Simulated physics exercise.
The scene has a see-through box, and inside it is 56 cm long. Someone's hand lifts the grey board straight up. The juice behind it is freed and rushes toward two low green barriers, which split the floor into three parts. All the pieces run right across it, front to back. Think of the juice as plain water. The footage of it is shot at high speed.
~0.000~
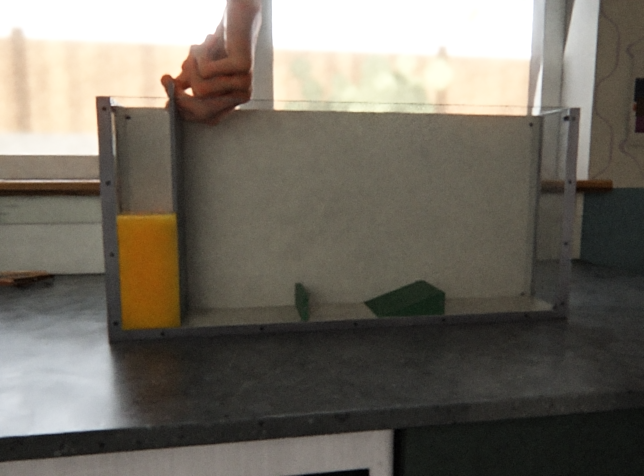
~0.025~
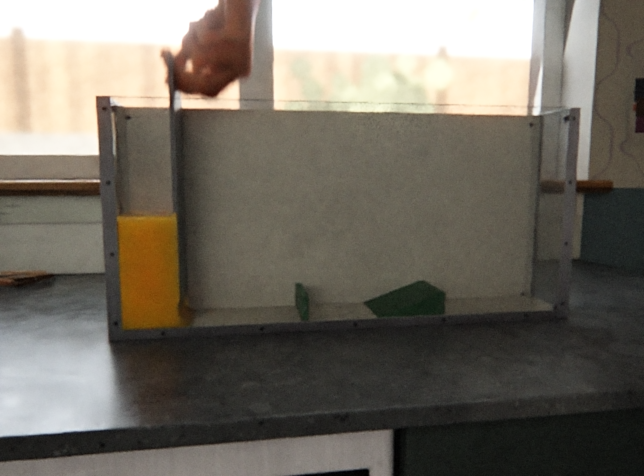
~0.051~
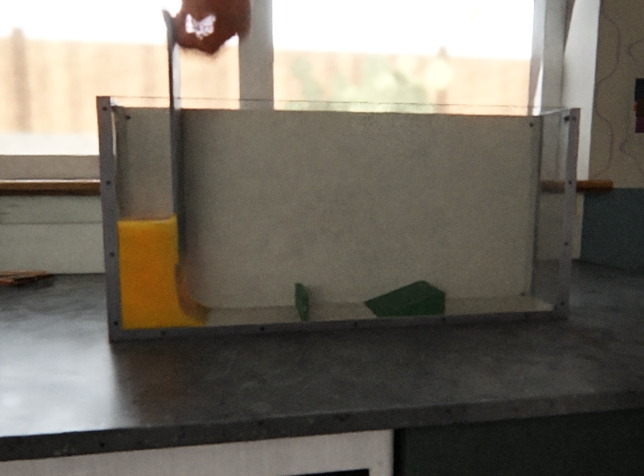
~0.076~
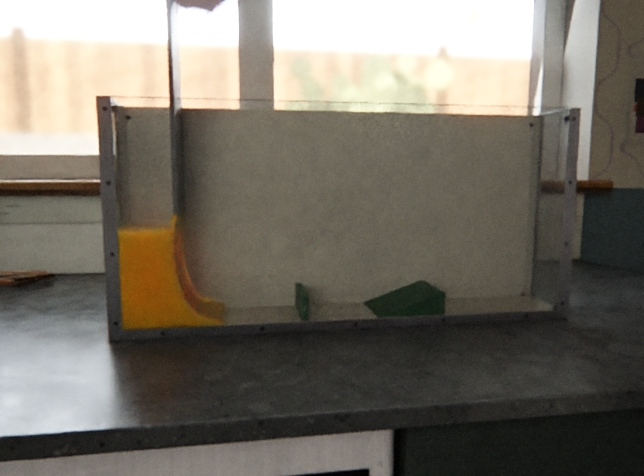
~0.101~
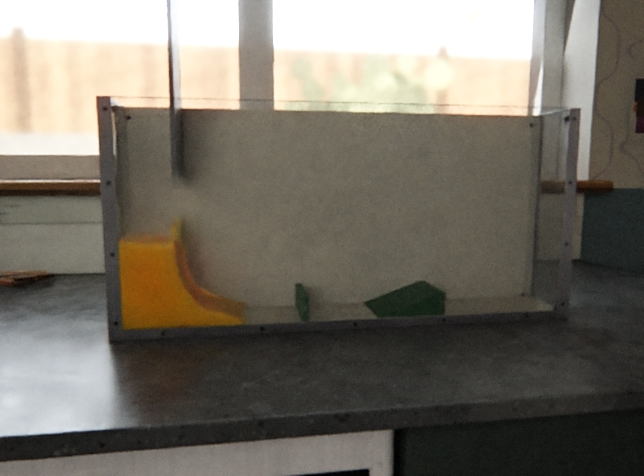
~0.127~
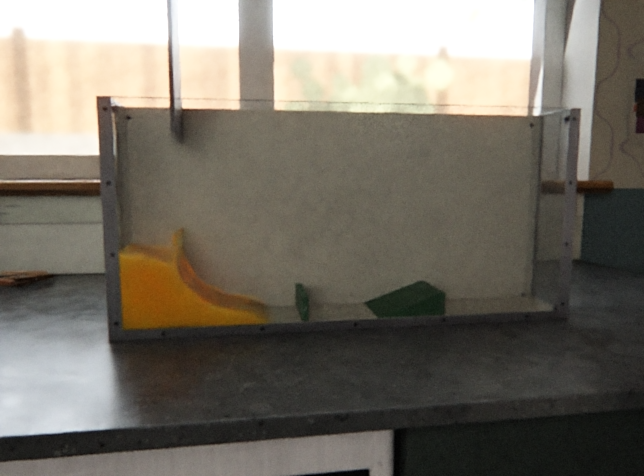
On a dark countertop by a window, a hand pulls a grey board straight up out of a see-through box, and the orange liquid behind it slumps at the left and spreads right along the floor toward two low green barriers.
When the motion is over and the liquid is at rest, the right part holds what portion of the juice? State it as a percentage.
The right part holds roughly 18 per cent of the juice.
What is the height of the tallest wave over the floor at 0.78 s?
About 3.0 cm.
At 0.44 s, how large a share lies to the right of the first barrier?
It's close to 44 per cent by then.
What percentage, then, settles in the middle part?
Around 30 percent.
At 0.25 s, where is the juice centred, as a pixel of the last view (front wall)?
Around (232, 300).
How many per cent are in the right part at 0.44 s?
I'd say near 2 per cent sits there.
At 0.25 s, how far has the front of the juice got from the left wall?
Roughly 26 cm out.
After 0.25 s 16 per cent is beyond the first barrier and 0 beyond the second.
After 0.44 s 43 per cent is beyond the first barrier and 2 beyond the second.
After 0.78 s 48 per cent is beyond the first barrier and 17 beyond the second.
In the end the left part holds 52, the middle 30 and the right 17 per cent.
